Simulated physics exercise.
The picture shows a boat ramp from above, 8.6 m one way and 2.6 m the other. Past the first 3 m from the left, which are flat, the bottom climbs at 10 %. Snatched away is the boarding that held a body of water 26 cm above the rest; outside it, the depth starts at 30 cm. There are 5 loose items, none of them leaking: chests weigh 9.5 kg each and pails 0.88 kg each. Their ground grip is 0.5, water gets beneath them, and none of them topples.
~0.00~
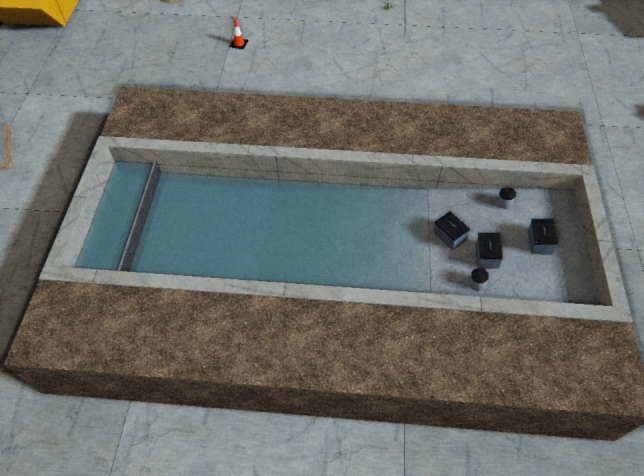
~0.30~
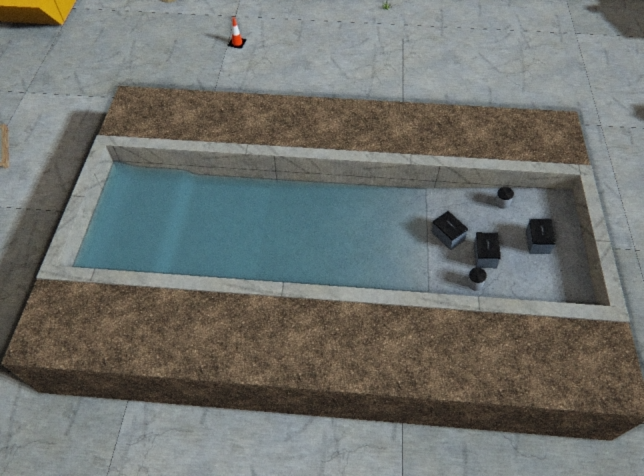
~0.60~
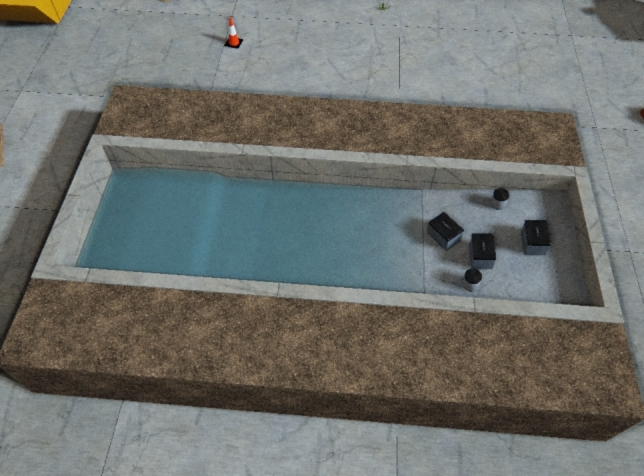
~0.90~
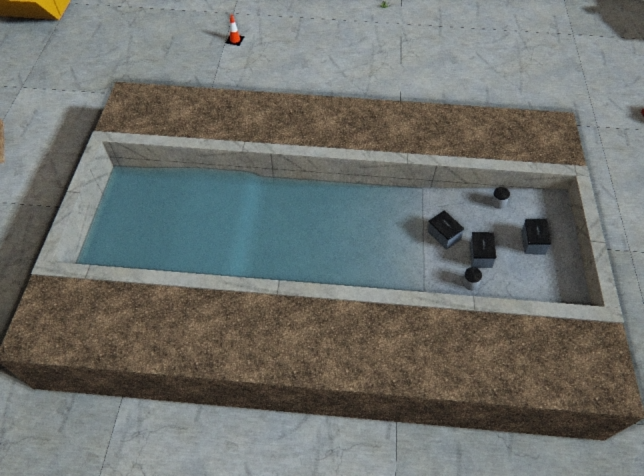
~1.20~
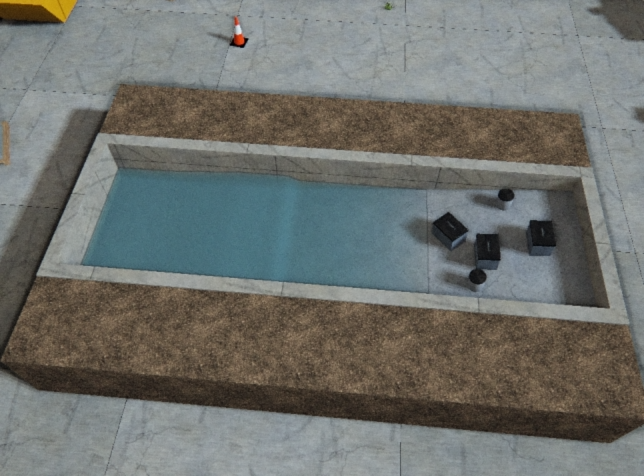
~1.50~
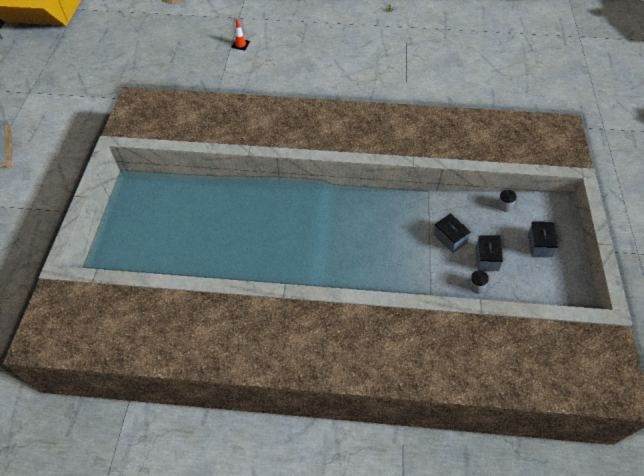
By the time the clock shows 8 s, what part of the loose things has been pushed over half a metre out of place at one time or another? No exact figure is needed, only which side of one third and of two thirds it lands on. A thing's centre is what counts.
Middle band.
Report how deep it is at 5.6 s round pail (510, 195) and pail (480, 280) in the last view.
Depth approx. 2 cm / 1 cm.
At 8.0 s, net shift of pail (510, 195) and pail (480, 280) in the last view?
They've ended up 80 cm and 20 cm away, in that order.
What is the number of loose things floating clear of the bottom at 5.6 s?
Answer: 1.
After 2.1 s 0 of 5 are over 50 cm from their spots; 0 afloat.
After 3.6 s 2 of 5 are over 50 cm from their spots; 0 afloat.
After 5.6 s 3 of 5 are over 50 cm from their spots; 1 afloat.
After 8.0 s 2 of 5 are over 50 cm from their spots, and 3 have been at some point; 0 afloat.
